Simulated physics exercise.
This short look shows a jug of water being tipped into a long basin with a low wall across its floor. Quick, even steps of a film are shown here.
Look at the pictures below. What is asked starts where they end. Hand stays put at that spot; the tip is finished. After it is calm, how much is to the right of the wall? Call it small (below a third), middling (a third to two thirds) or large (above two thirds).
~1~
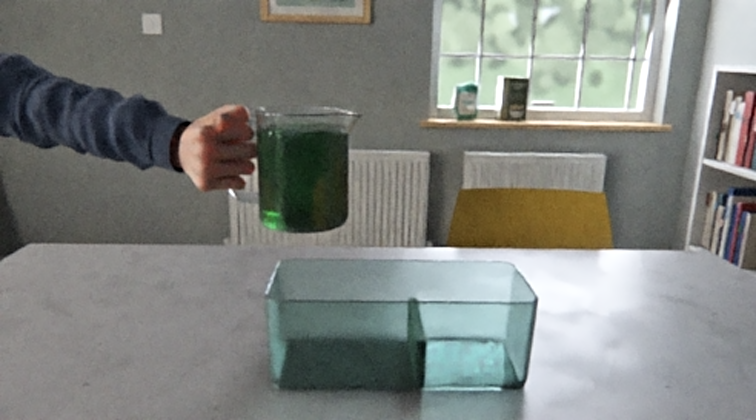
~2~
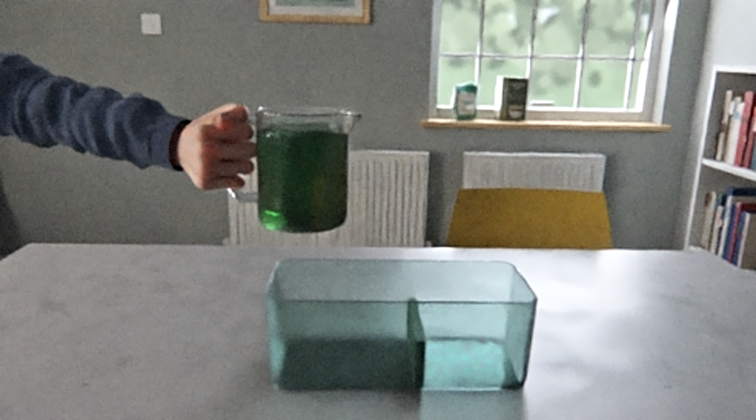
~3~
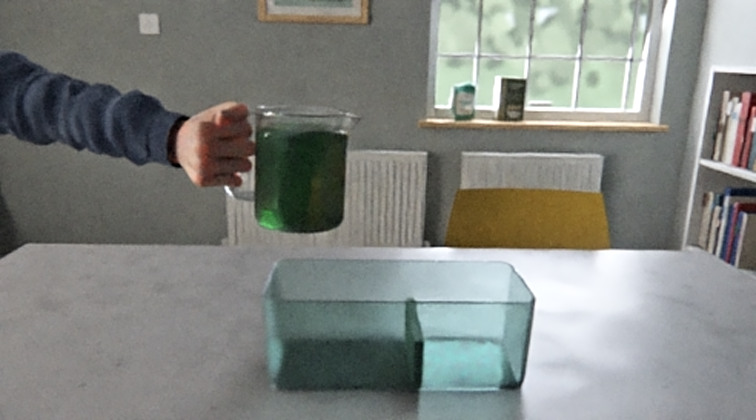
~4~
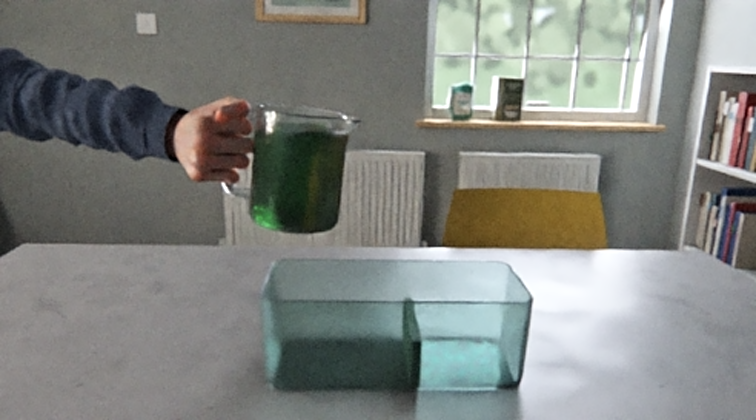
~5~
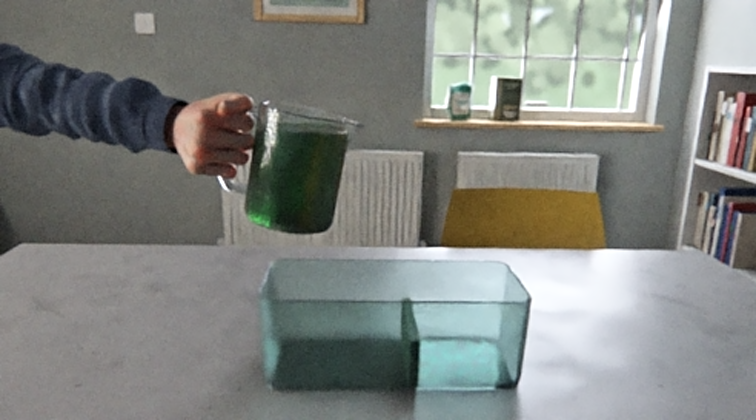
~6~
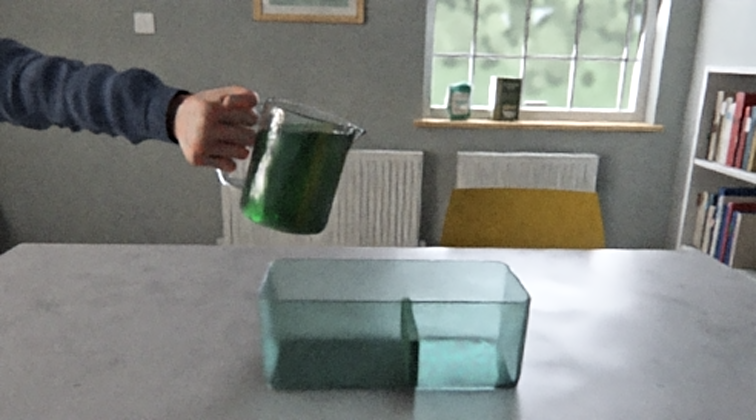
Middling.
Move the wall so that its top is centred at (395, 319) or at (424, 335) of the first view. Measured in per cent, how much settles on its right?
In order, some 85 and 50 in a hundred.
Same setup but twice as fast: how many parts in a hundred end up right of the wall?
Close to 40 per cent.
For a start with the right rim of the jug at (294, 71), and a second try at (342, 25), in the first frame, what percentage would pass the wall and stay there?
Roughly 0 percent on the first try and 60 percent on the second.
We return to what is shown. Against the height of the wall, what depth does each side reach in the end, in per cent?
Left part: 30 per cent; right part: 50.
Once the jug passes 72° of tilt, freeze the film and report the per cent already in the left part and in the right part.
Roughly 0 per cent on the left, roughly 5 per cent on the right.
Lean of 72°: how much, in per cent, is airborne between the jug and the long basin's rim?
It comes to around 15 per cent.
A moment on, the jug is tipped part way and 80 per cent is still to pour, 1 is left of the wall and 5 right of it.
Next, the jug is tipped right over and 29 per cent is still to pour, 11 is left of the wall and 41 right of it.
Then the jug is tipped right over and 3 per cent is still to pour, 38 is left of the wall and 55 right of it.
Later the jug is tipped right over and 0 per cent is still to pour, 44 is left of the wall and 55 right of it.
In the end 44 per cent lies left of the wall, 55 right of it and 1 outside.
